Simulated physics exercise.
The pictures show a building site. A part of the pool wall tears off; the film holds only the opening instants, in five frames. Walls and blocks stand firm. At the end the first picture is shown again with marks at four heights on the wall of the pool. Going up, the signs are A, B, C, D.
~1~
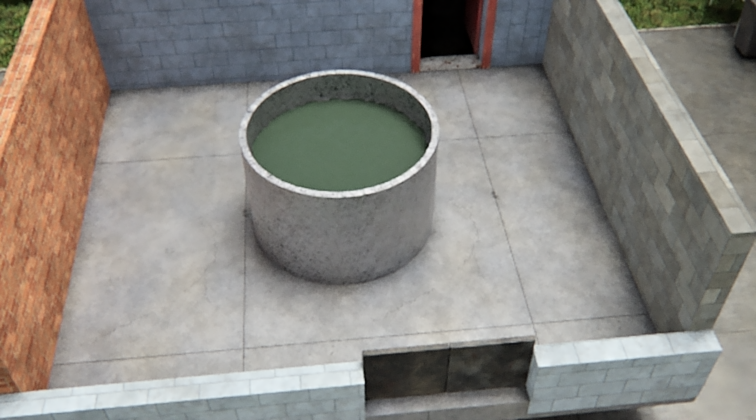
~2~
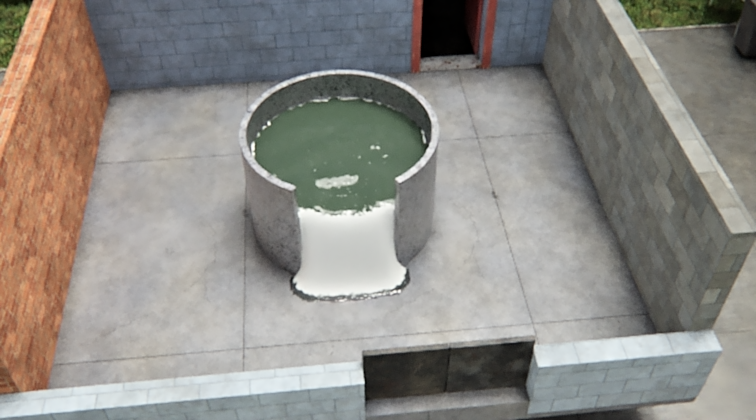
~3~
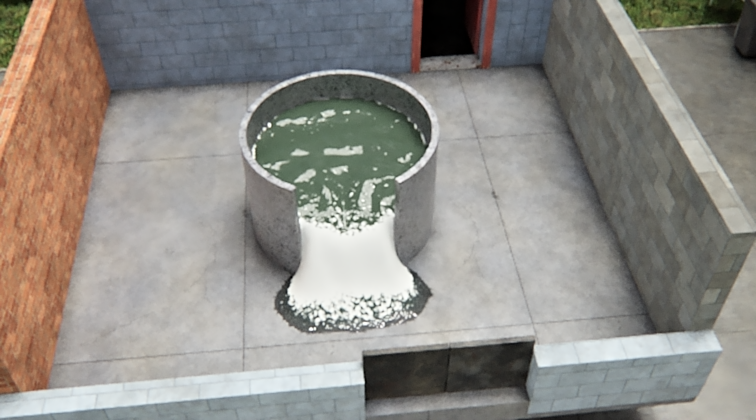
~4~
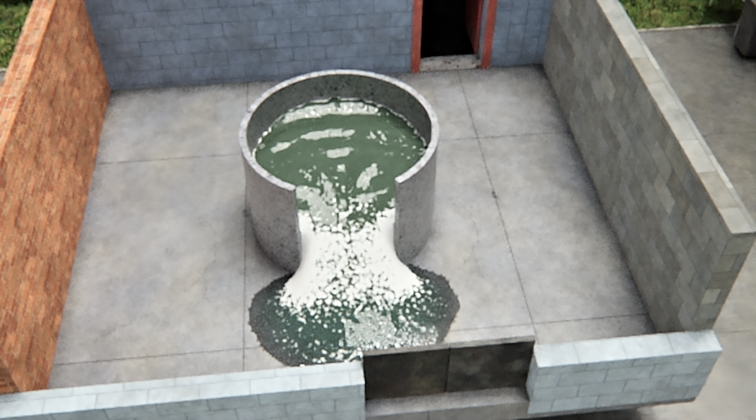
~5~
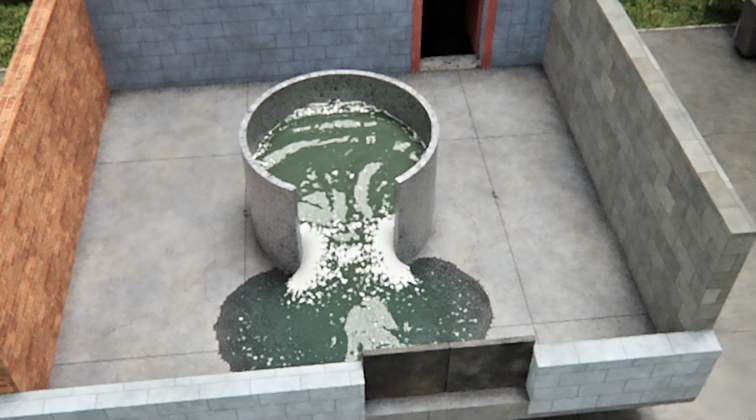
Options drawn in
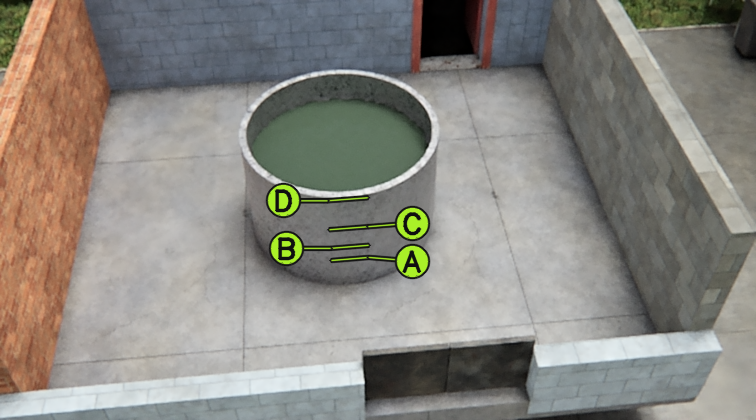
The clip opens on a round concrete tank of still green water in a walled yard. A section of its front wall disappears, and white, foaming water pours through the gap onto the grey floor. The dark green pool spreads forward and sideways in rounded lobes as the level inside the tank drops.
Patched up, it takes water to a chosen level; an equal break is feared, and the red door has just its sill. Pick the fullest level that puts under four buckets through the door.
It is B.
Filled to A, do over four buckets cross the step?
No, that is safe.
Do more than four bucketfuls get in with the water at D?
Yes, that goes wrong.
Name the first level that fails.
The answer is C.
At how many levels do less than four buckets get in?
Two of the four.
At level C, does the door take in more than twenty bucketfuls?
No, it does not.
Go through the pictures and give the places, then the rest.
The first picture shows water in the pool at rest, its middle at (341, 153); foot of the red doorway at (450, 69); shut gate at (448, 350).
The second picture shows front seen at (298, 287), 1 % of the ground wet.
The third picture shows front seen at (413, 309), 3 % of the ground wet.
The fourth picture shows front seen at (443, 315), 7 % of the ground wet.
The fifth picture shows front seen at (476, 308), 13 % of the ground wet.
On the marked copy, A at (350, 258); B at (349, 246); C at (348, 228); D at (347, 199); from the bottom up A, B, C, D.
Choosing A, nothing gets over.
Choosing B, a splash gets over, under a bucket.
Choosing C, about 9 bucketfuls get in.
Choosing D, dozens of bucketfuls pour in.
